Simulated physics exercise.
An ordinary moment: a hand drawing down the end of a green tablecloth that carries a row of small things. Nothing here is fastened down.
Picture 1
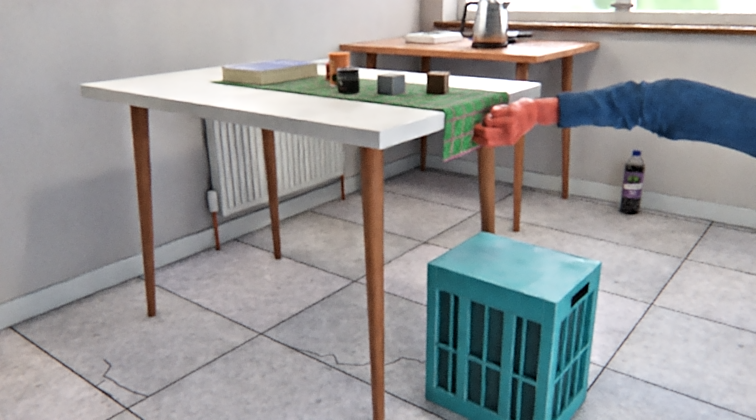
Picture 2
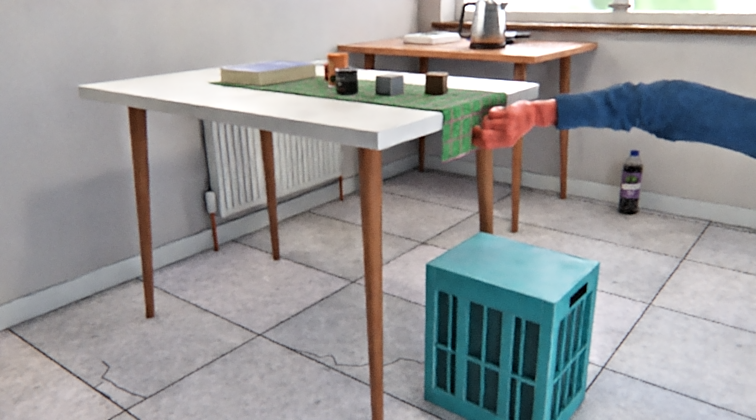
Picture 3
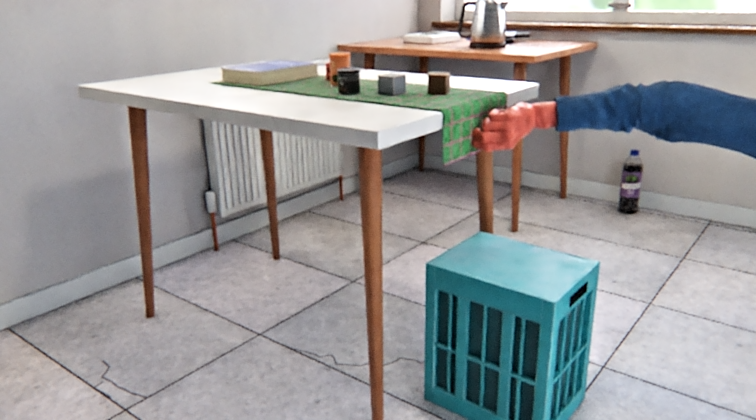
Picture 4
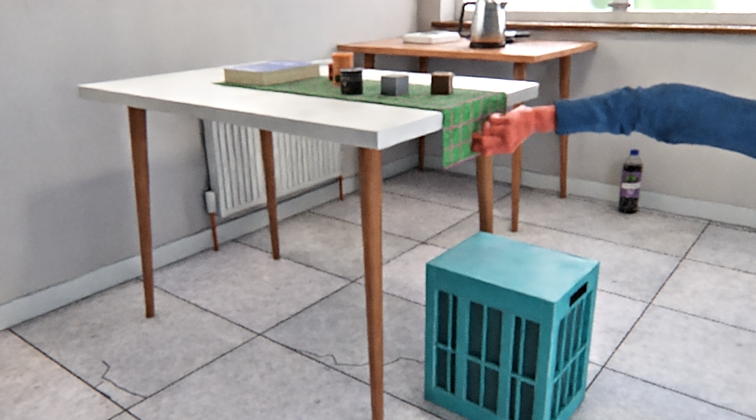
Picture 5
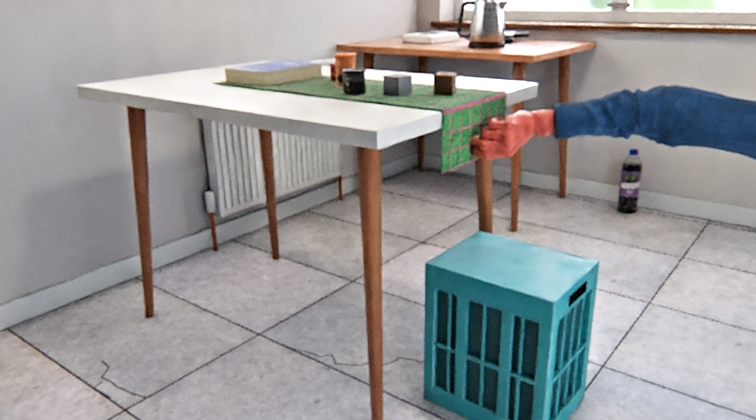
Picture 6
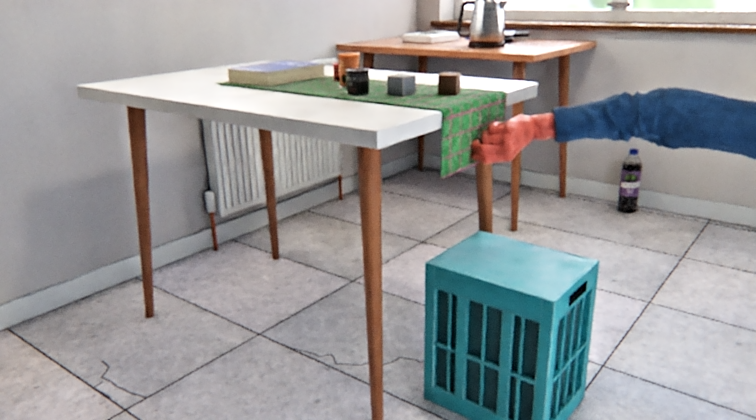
A hand at the end of a blue sleeve, reaching in from the right, grips the hanging end of a green cloth on a white table with wooden legs. Small dark, grey, brown and orange objects stand on the cloth near a book, with a teal crate below and a kettle and bottle behind. Seen from a still, slightly raised view of a tiled room, the hand slowly draws the cloth downward, and the small objects shift slightly right with it.
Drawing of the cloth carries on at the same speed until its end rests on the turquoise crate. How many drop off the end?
Yeah well, the pull sends off two pieces and stops there.
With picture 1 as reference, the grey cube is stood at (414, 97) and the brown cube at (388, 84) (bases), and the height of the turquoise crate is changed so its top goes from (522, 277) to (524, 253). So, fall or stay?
Result: Grey cube gone, brown cube still there.
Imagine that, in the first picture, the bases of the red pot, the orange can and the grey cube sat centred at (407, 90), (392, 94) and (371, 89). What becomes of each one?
Result - red pot down, orange can down, grey cube still up.
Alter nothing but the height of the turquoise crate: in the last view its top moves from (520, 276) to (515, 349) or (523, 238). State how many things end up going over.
That would be 4 and 1.
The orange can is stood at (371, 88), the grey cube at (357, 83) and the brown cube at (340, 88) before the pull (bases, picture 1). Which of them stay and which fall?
Each in turn: The orange can stays aloft, the grey cube stays aloft, the brown cube stays aloft.
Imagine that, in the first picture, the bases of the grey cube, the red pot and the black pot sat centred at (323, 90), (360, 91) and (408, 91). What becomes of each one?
Grey cube - stays aboard. Red pot - stays aboard. Black pot - leaves the top.
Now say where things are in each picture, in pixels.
In the first picture, hem (444, 162); brown cube (438, 73); grey cube (391, 74); black pot (348, 69); orange can (339, 53); red pot (335, 62); top of the crate (522, 277).
In the second picture, hem (441, 163); brown cube (437, 74).
In the third picture, hem (443, 166); grey cube (392, 75).
In the fourth picture, hem (443, 170); black pot (351, 69); top of the crate (521, 277).
In the fifth picture, hem (441, 174); orange can (345, 54).
In the sixth picture, hem (441, 179); brown cube (450, 74); grey cube (402, 75); black pot (357, 70); orange can (349, 54); red pot (343, 63).
Soon after, hem near (475, 185); all still up.
Then, hem near (475, 218); brown cube gone.
Further on, hem on the crate; brown cube and grey cube gone.
At rest, hem on the crate; brown cube and grey cube gone. Over the edge go two.
